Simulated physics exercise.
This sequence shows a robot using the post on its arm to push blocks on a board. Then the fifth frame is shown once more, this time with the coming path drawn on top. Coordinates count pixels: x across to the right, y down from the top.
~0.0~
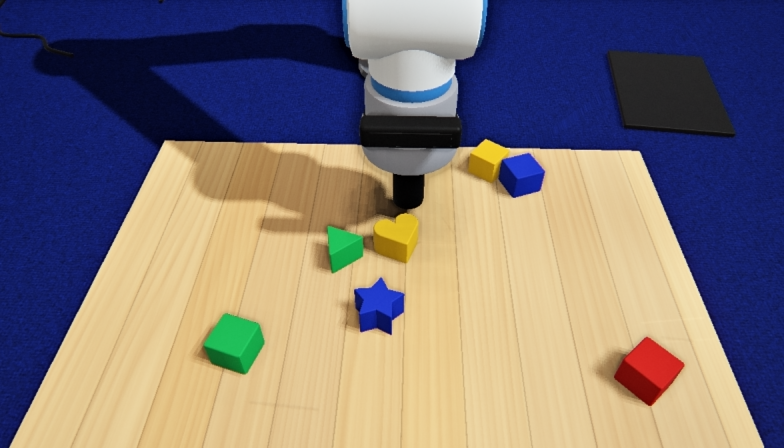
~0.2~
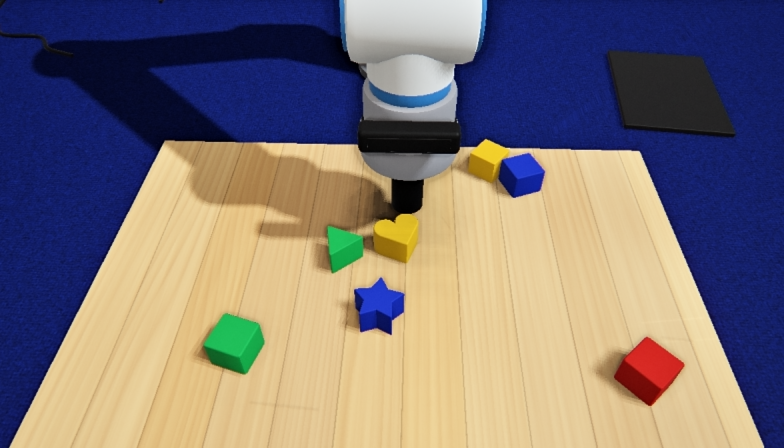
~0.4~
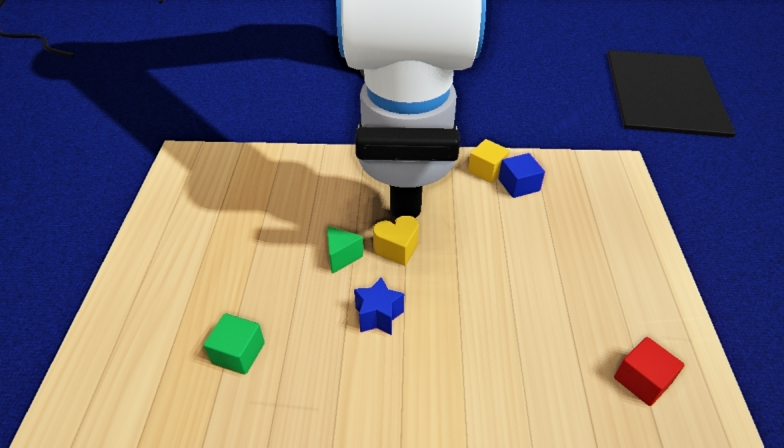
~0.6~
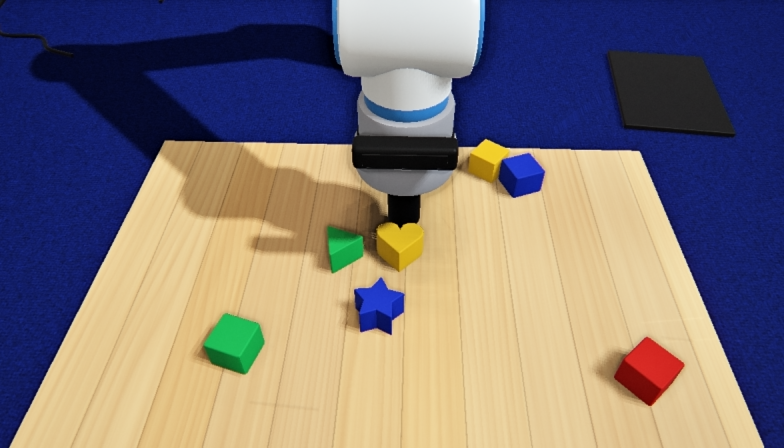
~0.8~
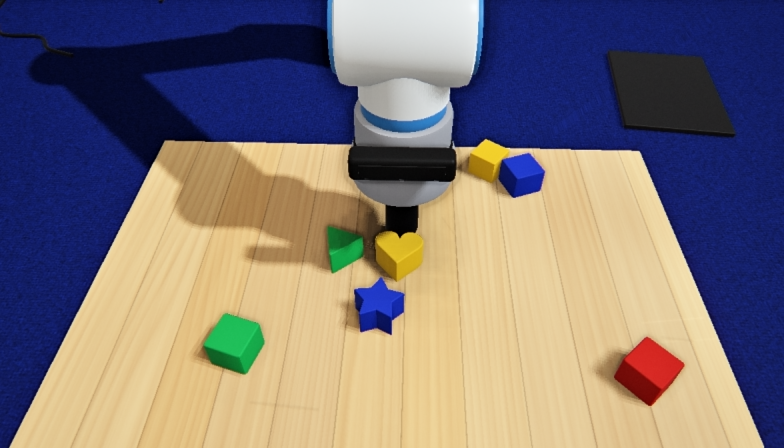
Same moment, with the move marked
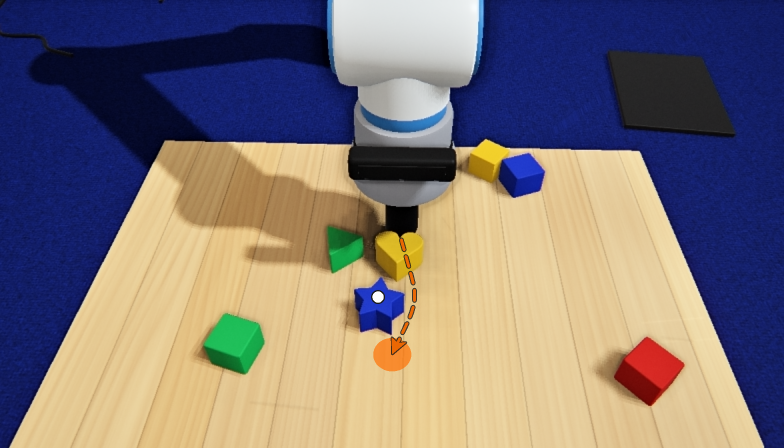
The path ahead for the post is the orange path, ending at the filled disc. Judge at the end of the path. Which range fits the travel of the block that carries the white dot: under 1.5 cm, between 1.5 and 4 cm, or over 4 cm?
The move is long, over 4 cm.
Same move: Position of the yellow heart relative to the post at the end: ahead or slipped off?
By then it is in front of the post.
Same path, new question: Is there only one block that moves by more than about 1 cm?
I believe not.
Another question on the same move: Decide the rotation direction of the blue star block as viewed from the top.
The sense of turning is clockwise.
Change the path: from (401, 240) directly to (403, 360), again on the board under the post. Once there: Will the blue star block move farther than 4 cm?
Yes
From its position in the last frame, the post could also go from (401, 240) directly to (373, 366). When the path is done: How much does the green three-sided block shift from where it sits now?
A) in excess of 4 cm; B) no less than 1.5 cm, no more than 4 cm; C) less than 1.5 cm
The one that fits is C, less than 1.5 cm.
Path on the board, from (401, 240) via (411, 274) and (411, 313), ending at (392, 354); the dot is on the blue star block.
The first path, step by step. One third of the way, post (412, 262); blue star block (375, 305); yellow heart (403, 280).
Two thirds of the way, post (412, 301); blue star block (354, 335), turned 30° clockwise; yellow heart (394, 320), turned 25° clockwise.
At the end, post (392, 342); green three-sided block in place; blue star block (329, 353), turned 50° clockwise; yellow heart (371, 364), turned 25° clockwise.
